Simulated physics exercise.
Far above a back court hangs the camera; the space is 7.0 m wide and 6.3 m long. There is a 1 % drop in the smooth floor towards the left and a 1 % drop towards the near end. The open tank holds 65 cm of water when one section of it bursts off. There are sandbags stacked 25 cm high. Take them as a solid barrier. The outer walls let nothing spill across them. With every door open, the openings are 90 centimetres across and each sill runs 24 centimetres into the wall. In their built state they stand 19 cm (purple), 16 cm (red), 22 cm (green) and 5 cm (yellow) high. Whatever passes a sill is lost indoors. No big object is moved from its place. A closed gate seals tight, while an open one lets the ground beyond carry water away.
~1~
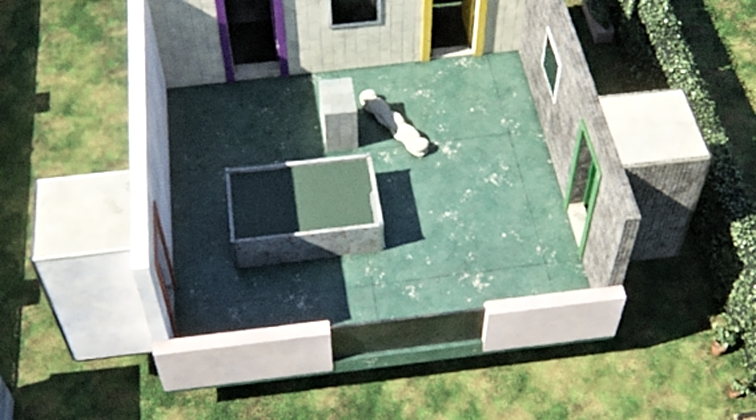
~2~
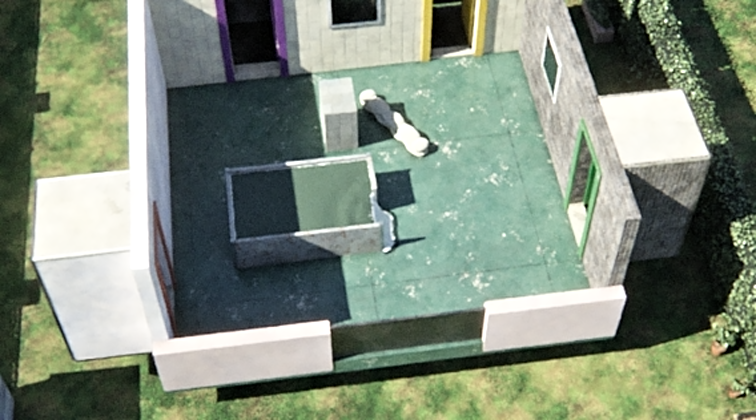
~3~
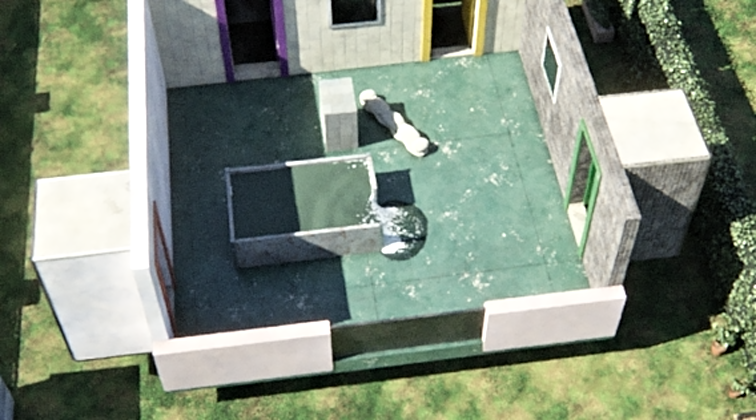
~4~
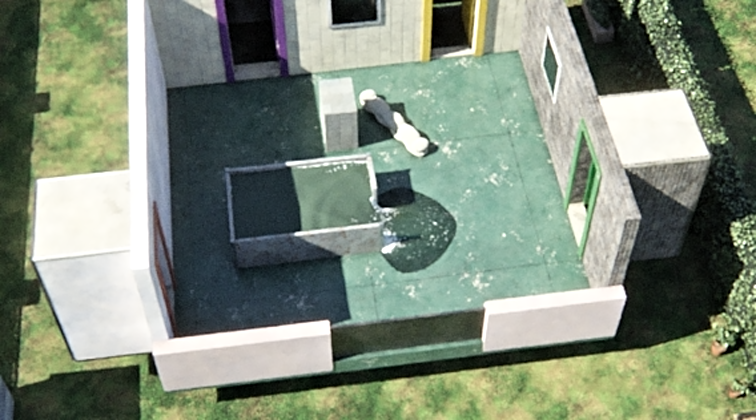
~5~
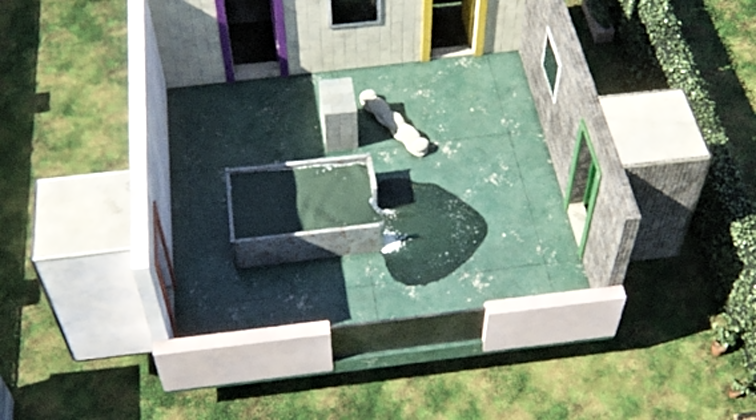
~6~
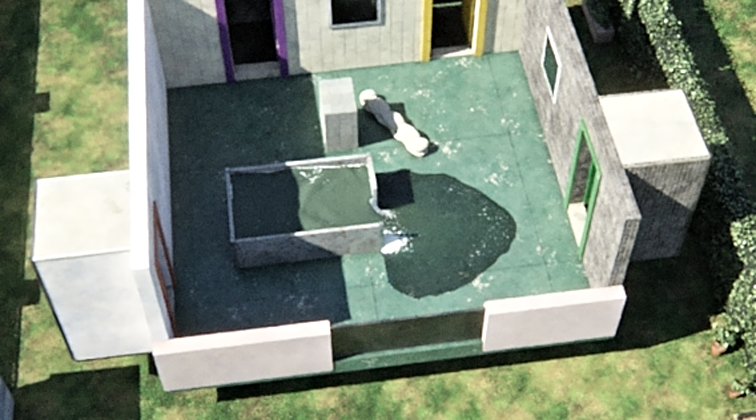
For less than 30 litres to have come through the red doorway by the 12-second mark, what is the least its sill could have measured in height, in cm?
6.5 cm or so.
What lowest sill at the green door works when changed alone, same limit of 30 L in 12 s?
Green: 15 cm.
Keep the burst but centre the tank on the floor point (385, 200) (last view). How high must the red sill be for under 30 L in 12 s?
9.0 cm or thereabouts.
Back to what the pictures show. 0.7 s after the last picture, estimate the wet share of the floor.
The wet part is about 25 per cent.
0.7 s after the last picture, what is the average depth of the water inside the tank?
About 50 centimetres.
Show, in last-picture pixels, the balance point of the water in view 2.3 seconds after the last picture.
The balance point sits at roughly (397, 228).
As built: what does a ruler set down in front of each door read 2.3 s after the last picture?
Lab note, cm: Purple 0; red 0; green 18; yellow 0.
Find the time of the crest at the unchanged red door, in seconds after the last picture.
I'd say near 10.5 seconds.
Then, 0.7 s after the last picture water covers 25 % of the floor, deepest (32 cm) near (390, 234); it has not reached the red door.
Then, 2.3 s after the last picture water covers 35 % of the floor, deepest (26 cm) near (525, 315); it has not reached the red door.
Then, 11.3 s after the last picture water covers 90 % of the floor, deepest (12 cm) near (178, 369); 11 cm at the red door, 0 litres in over its 16 cm sill.
At the red door as built, the water peaked near 11 cm, 10.7 s after the last picture.
Run again over the same 12 s with other heights there, 44 litres in over 5.5 cm, 16 litres over 7.5 cm. The limit of 30 litres is kept from about 6.5 cm up.
